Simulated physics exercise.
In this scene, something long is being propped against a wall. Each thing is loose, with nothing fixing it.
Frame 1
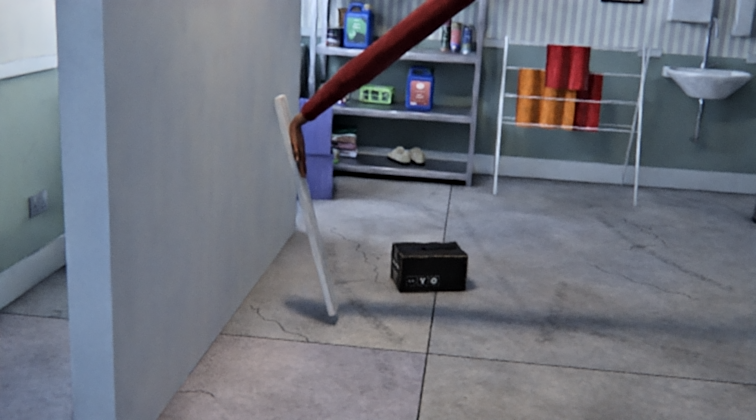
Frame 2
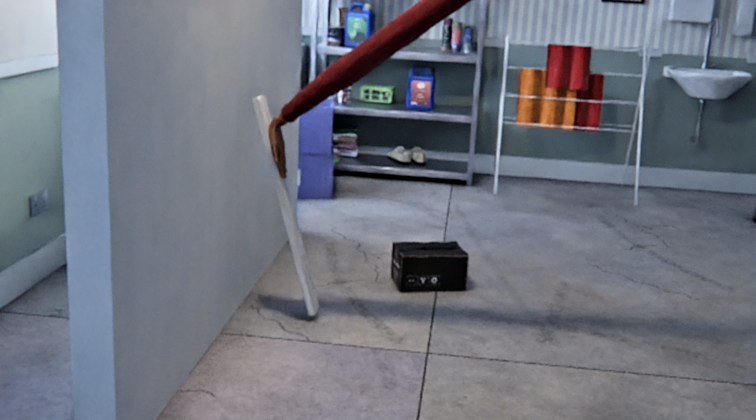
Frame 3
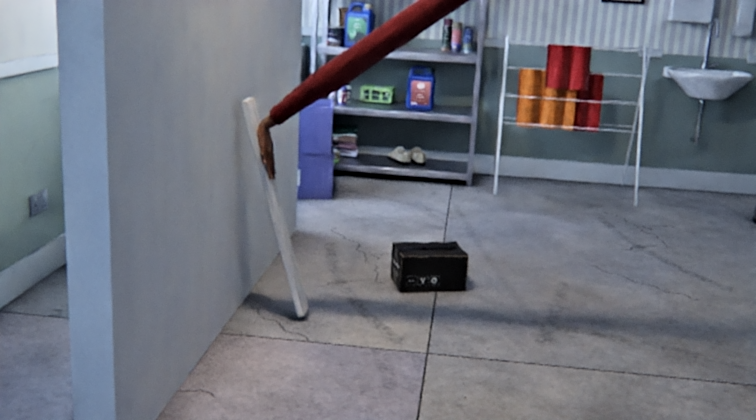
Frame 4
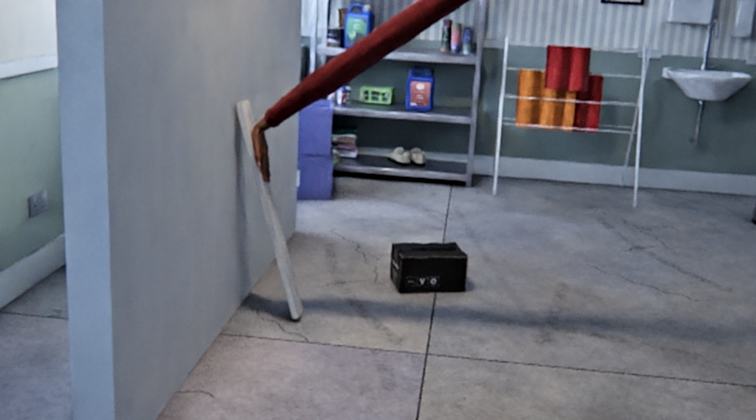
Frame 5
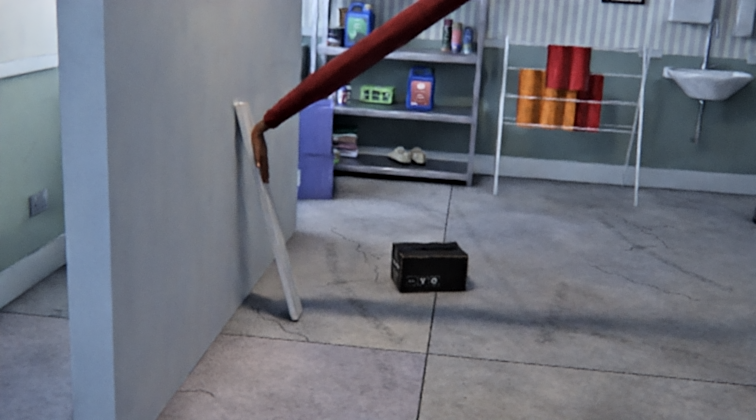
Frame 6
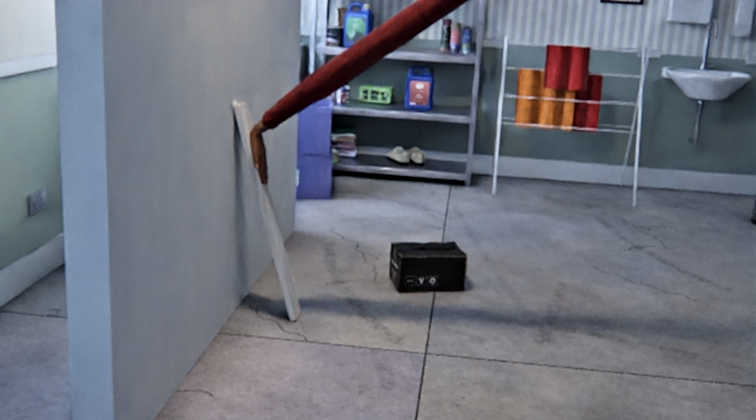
A long red arm reaches in from the top and holds a white plank upright beside a pale grey partition wall, in a utility room seen from slightly above. A black box sits on the cracked concrete floor at centre, with metal shelves, a rack of orange and red towels and a sink behind. The arm moves the plank a short way left until it leans on the wall, still held, while the view stays fixed.
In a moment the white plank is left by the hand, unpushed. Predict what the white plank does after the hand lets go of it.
It stays still.
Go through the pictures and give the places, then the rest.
In the first picture, not yet at the wall; white plank (307, 207); black box (428, 266).
In the second picture, not yet at the wall; white plank (287, 207); black box (429, 266).
In the third picture, not yet at the wall; white plank (276, 209); black box (429, 266).
In the fourth picture, not yet at the wall; white plank (271, 211); black box (428, 267).
In the fifth picture, leant on the wall, still held; white plank (270, 213); black box (429, 267).
In the sixth picture, leant on the wall, still held; white plank (268, 213); black box (427, 266).
Then, 0.70 s on from there, no change.
Then, 1.60 s on from there, white plank resting near (268, 214).
In the end, both unmoved. At the end, from the last picture's camera, white plank near (268, 213). The plank holds.
